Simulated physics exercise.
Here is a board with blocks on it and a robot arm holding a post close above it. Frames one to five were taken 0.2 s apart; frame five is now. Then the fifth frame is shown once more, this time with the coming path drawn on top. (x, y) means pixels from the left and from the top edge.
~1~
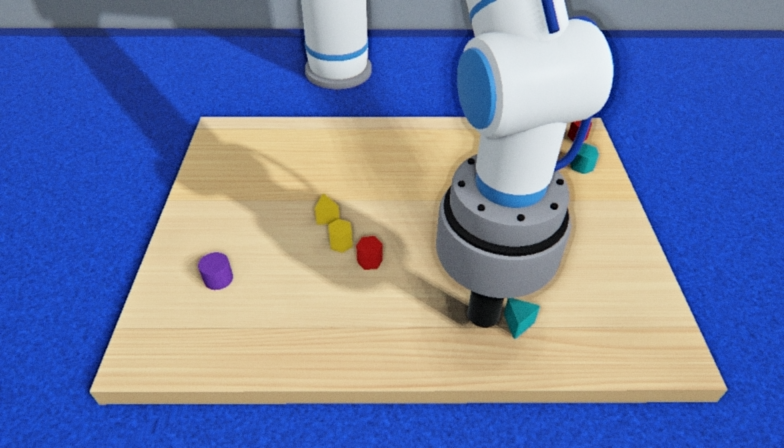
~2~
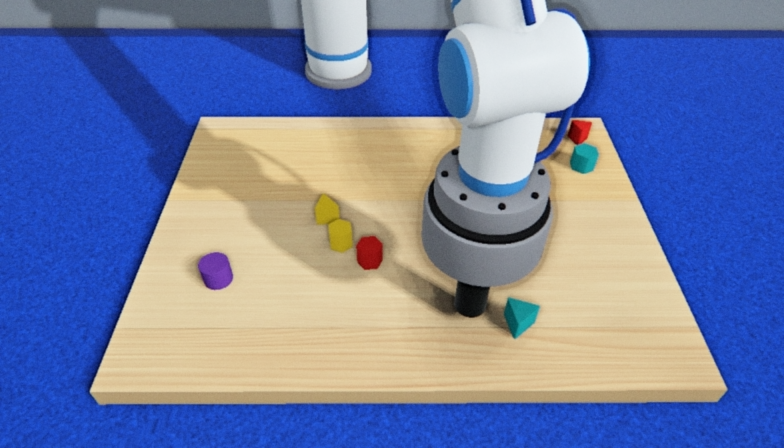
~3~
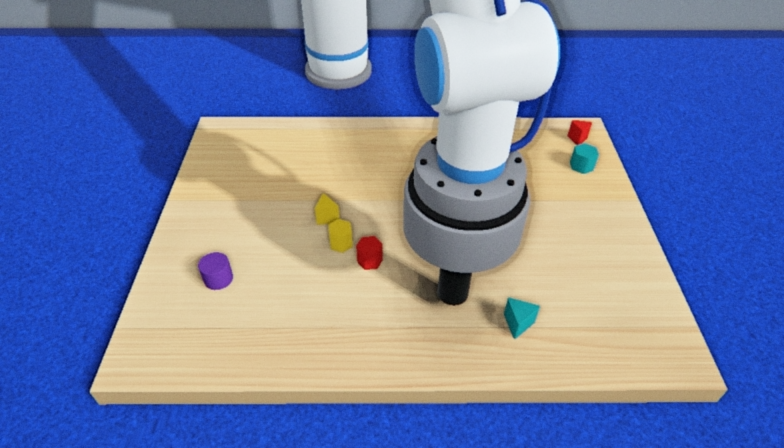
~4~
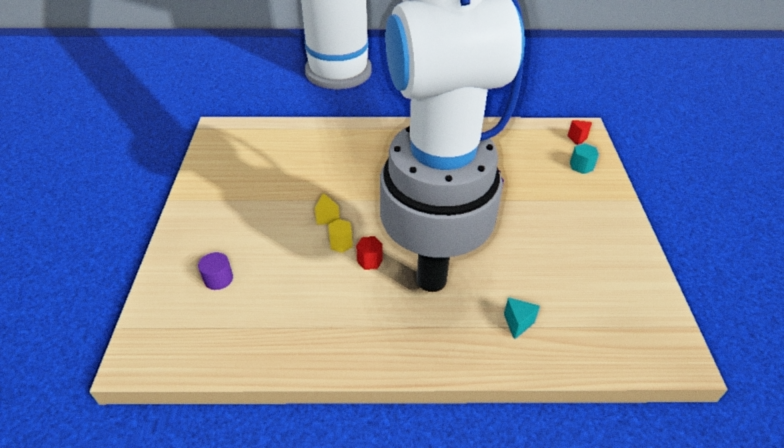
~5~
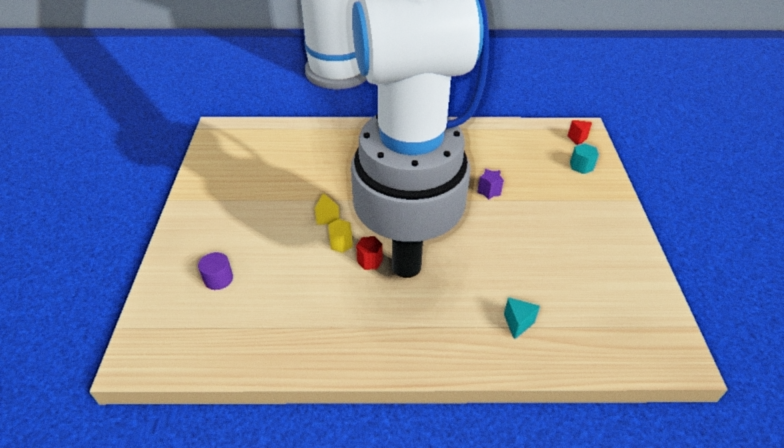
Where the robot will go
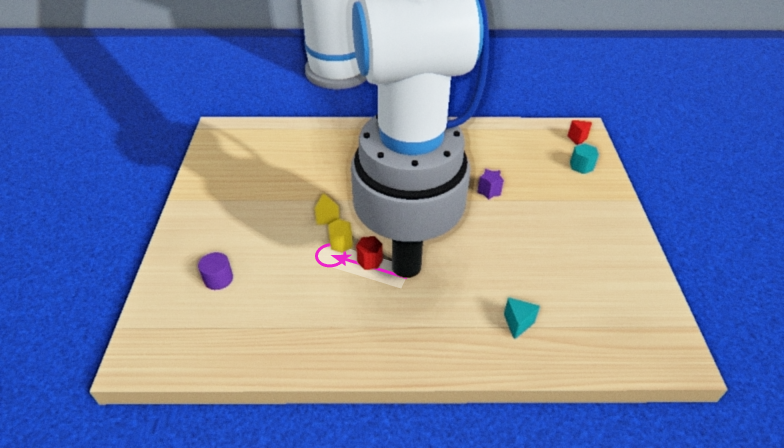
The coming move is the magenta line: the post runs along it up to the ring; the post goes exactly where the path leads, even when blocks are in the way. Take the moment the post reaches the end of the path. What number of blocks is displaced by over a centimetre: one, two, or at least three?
I foresee three or more blocks being moved.
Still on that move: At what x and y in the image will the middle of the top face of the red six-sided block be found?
It ends at (318, 222).
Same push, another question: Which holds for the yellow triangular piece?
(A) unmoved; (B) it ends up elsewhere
Answer: B.
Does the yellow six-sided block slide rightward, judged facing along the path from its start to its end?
The answer is yes.
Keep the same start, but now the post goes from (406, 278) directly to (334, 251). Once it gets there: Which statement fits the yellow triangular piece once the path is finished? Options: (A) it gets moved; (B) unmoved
The answer is A.
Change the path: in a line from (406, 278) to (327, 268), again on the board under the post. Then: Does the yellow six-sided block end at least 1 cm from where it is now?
Final answer: Yes.
Path on the board, from (406, 278) directly to (331, 255).
What follows on the original path. One third of the way, post (379, 259); red six-sided block (360, 239), turned 20° clockwise.
Two thirds of the way, post (355, 252); yellow six-sided block (326, 218); red six-sided block (340, 230), turned 40° clockwise.
At the end, post (330, 245); yellow triangular piece (321, 195), turned 40° clockwise; yellow six-sided block (311, 208), turned 25° clockwise; red six-sided block (318, 222), turned 50° clockwise.
